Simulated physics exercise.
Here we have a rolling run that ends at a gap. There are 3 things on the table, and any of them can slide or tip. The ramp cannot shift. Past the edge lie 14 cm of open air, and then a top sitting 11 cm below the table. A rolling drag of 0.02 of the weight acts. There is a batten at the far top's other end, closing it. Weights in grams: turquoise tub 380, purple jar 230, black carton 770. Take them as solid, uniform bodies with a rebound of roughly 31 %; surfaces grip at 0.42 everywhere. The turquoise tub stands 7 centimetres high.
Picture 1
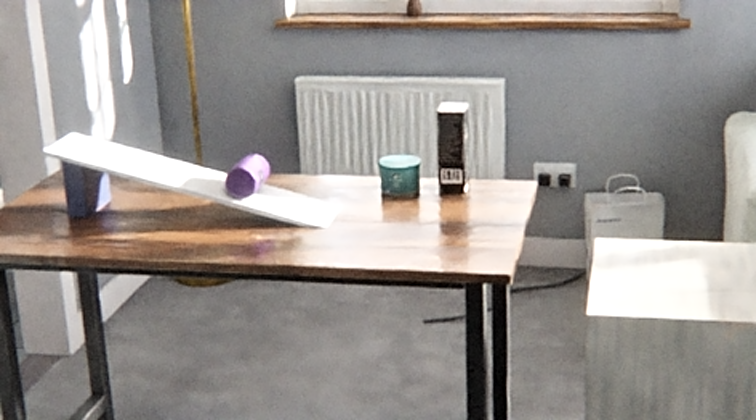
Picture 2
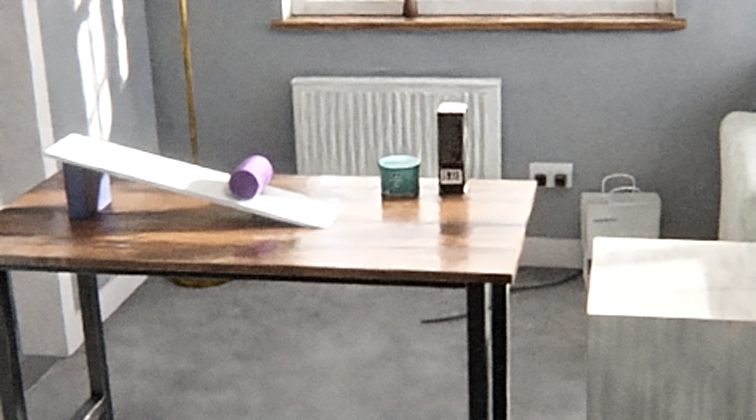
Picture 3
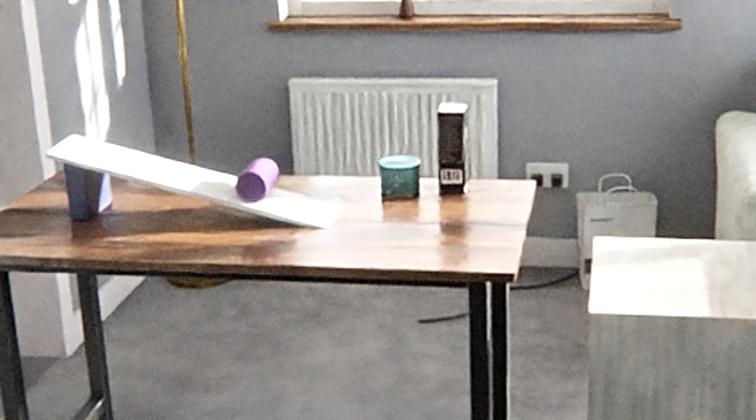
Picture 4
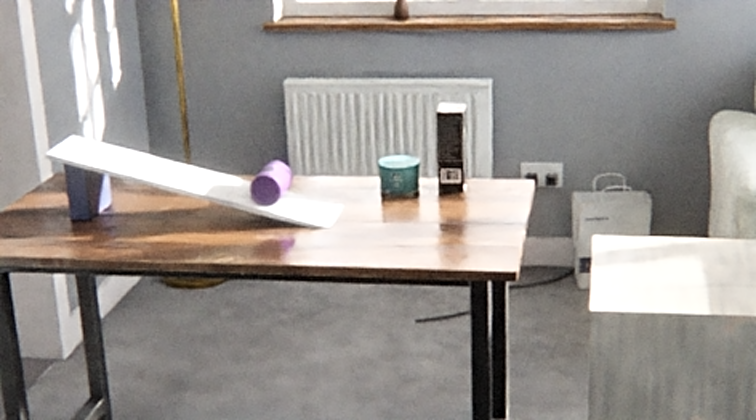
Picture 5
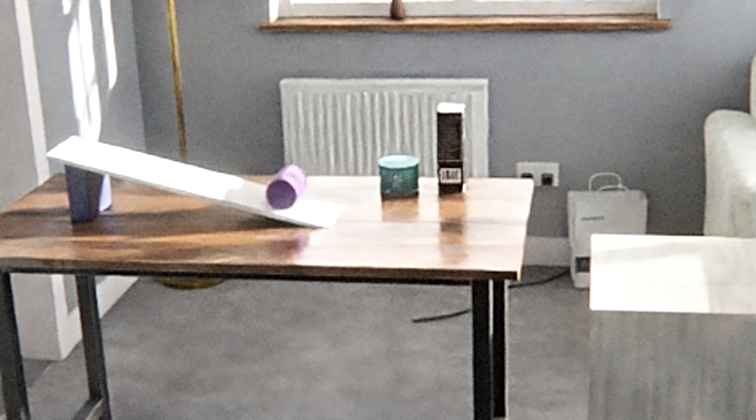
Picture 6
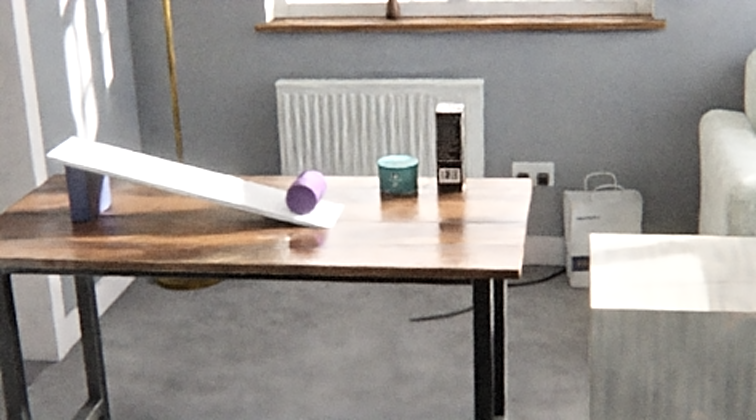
On a wooden table in a sunlit room, a purple jar rolled down a sloping white board to the right, gradually picking up speed, while a turquoise tub and a black carton stayed still.
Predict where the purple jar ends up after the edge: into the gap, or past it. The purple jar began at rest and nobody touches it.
It will sink into the space.
Then, 0.30 s later than the last frame, 28 cm of run left; purple jar near (401, 202).
Then, 0.70 s later than the last frame, 0 cm past the table's edge; purple jar near (529, 204).
Then, 1.00 s later than the last frame, down in the gap; purple jar near (532, 318).
Then, 1.20 s later than the last frame, down in the gap.
When it is over, down in the gap; the bystanders within 8 cm of the start.
